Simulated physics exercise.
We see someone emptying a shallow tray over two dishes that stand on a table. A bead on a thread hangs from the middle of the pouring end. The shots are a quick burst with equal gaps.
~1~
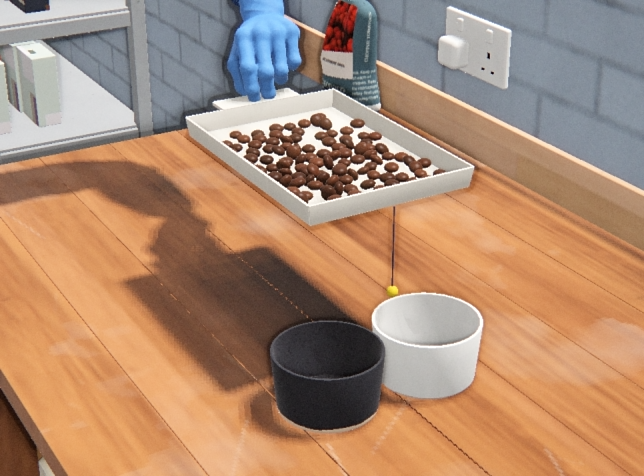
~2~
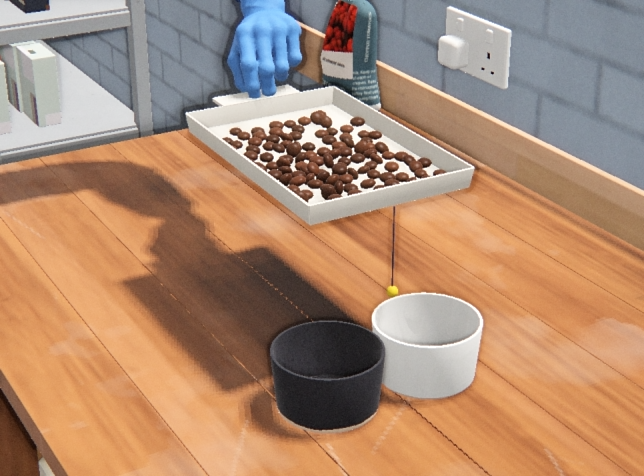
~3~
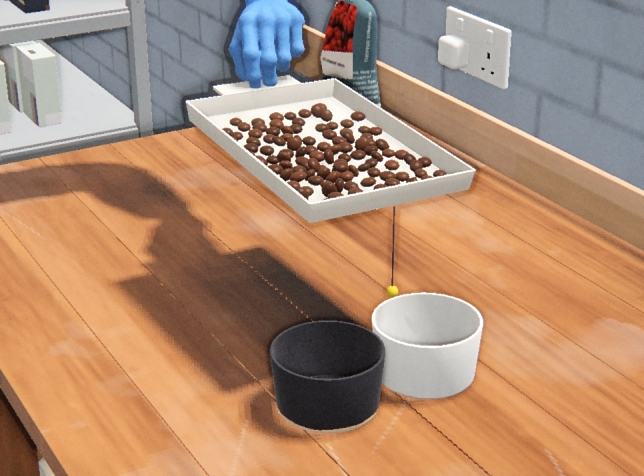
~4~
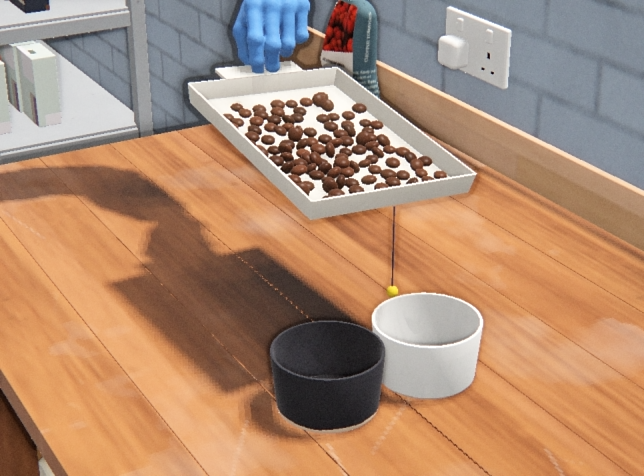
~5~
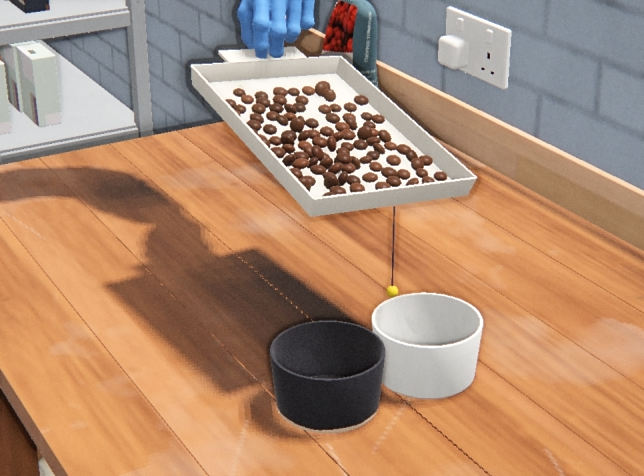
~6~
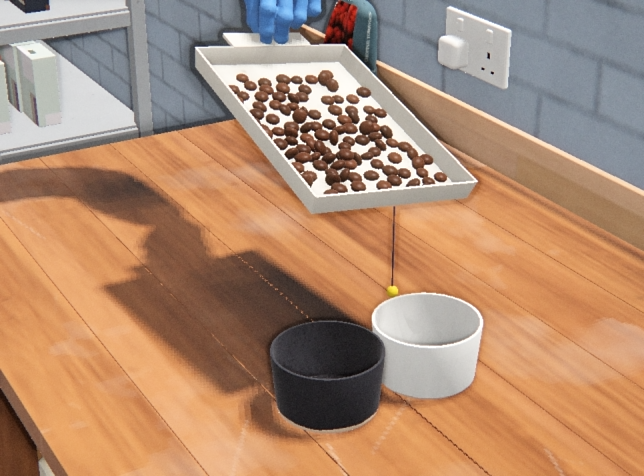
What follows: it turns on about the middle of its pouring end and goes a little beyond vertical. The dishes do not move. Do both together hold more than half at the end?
Caught overall: Under half.
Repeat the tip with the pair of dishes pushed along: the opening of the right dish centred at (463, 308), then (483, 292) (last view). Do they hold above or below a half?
First more than half, then over half.
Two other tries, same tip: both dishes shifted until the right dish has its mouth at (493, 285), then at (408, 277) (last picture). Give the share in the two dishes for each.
About 80 and 10 per cent.
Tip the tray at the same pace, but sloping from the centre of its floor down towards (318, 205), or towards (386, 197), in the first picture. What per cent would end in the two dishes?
In turn 90 and 60 in a hundred.
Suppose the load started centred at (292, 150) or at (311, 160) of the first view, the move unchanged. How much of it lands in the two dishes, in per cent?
About 30 and 30 per cent.
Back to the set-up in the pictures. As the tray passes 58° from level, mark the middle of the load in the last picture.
Near (402, 140).
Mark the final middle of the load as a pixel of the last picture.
At about (488, 349).
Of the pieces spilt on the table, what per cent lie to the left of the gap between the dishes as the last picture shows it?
Near 0 %.
Just after the last frame, tray tipped steeply; almost all on the tray; just a few in the air.
A moment on, tray tipped right over; roughly half on the tray; about a tenth in the right dish; roughly a quarter outside both; roughly a quarter in the air.
Further on, tray tipped past a quarter turn; roughly a third in the right dish; roughly two thirds outside both.
When it is over, tray tipped past a quarter turn; not one in the left dish; roughly a third in the right dish; roughly two thirds outside both.
